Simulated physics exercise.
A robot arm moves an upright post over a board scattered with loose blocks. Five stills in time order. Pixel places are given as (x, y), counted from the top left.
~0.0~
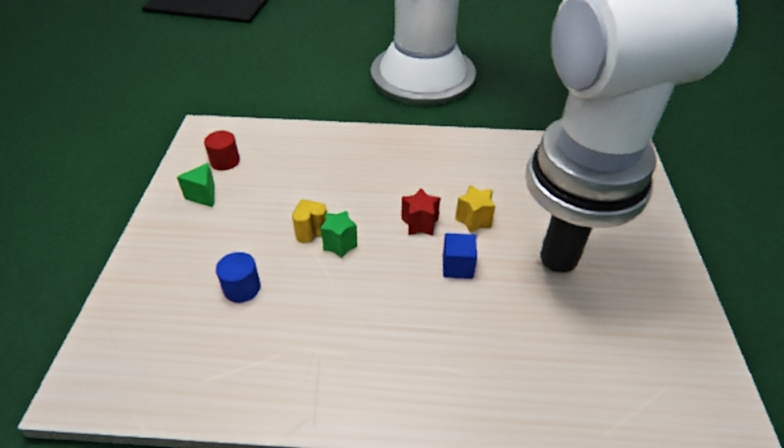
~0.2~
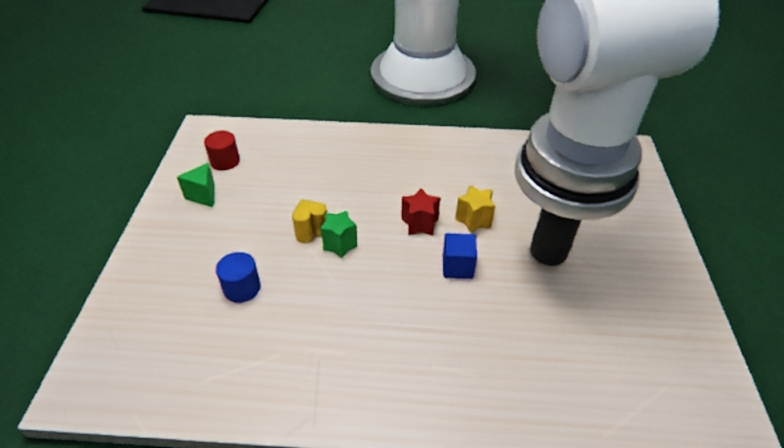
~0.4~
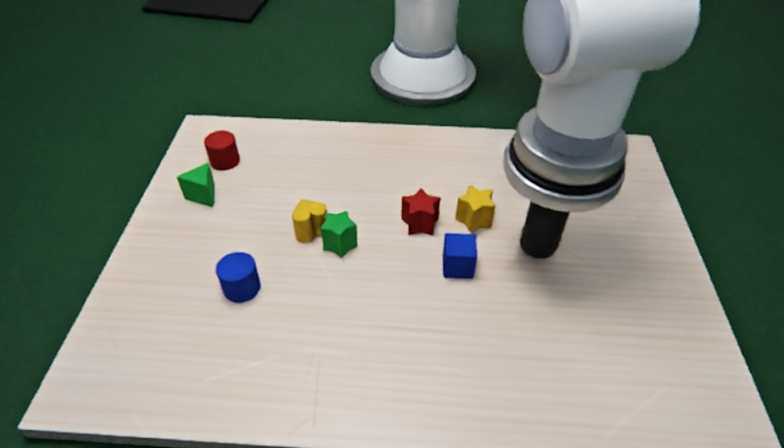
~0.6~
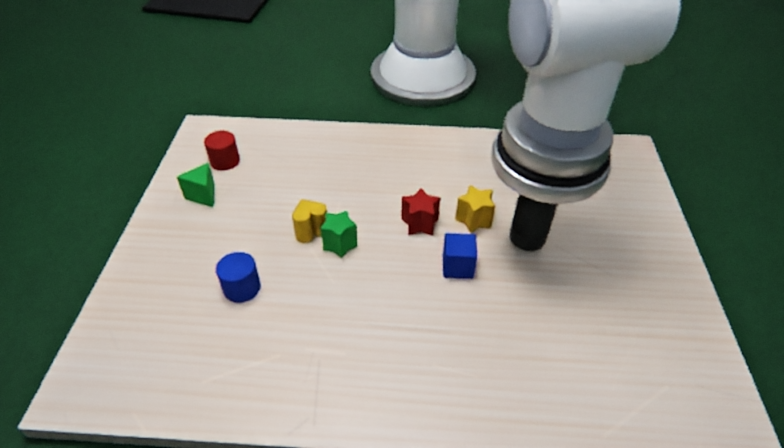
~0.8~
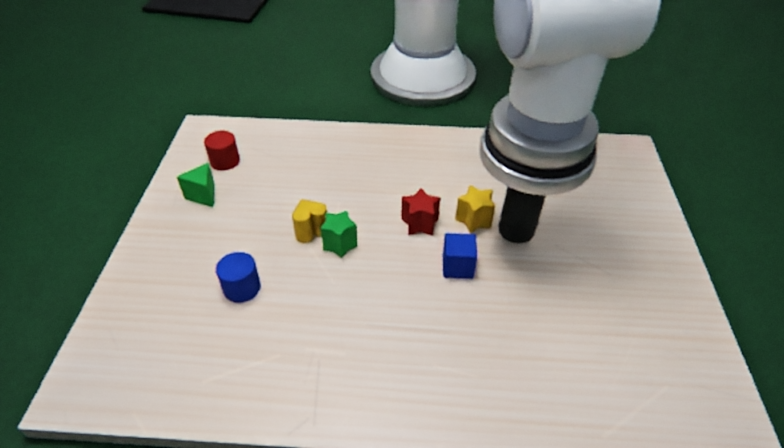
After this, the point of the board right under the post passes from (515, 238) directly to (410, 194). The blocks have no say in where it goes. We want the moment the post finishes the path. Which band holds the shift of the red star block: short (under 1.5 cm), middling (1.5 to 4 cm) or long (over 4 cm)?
Its final spot will lie within 1.5 cm of the current one.
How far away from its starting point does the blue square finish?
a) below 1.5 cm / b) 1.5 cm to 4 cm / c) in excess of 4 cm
It's a.
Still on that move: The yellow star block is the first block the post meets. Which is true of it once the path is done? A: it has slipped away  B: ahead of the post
B.
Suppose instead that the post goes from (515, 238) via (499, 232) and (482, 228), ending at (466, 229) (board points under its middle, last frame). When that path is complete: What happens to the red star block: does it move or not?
When the path is over, the red star block is still on its spot.
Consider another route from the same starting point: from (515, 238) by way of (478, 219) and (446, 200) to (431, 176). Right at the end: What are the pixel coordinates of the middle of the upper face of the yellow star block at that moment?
Close to (404, 163).
On the path given first. One third of the way, post (479, 215); yellow star block (449, 184).
Two thirds of the way, post (443, 200); yellow star block (419, 167), turned 25° clockwise.
At the end, post (410, 187); red star block (419, 201); blue square unmoved; yellow star block (402, 152), turned 75° clockwise.
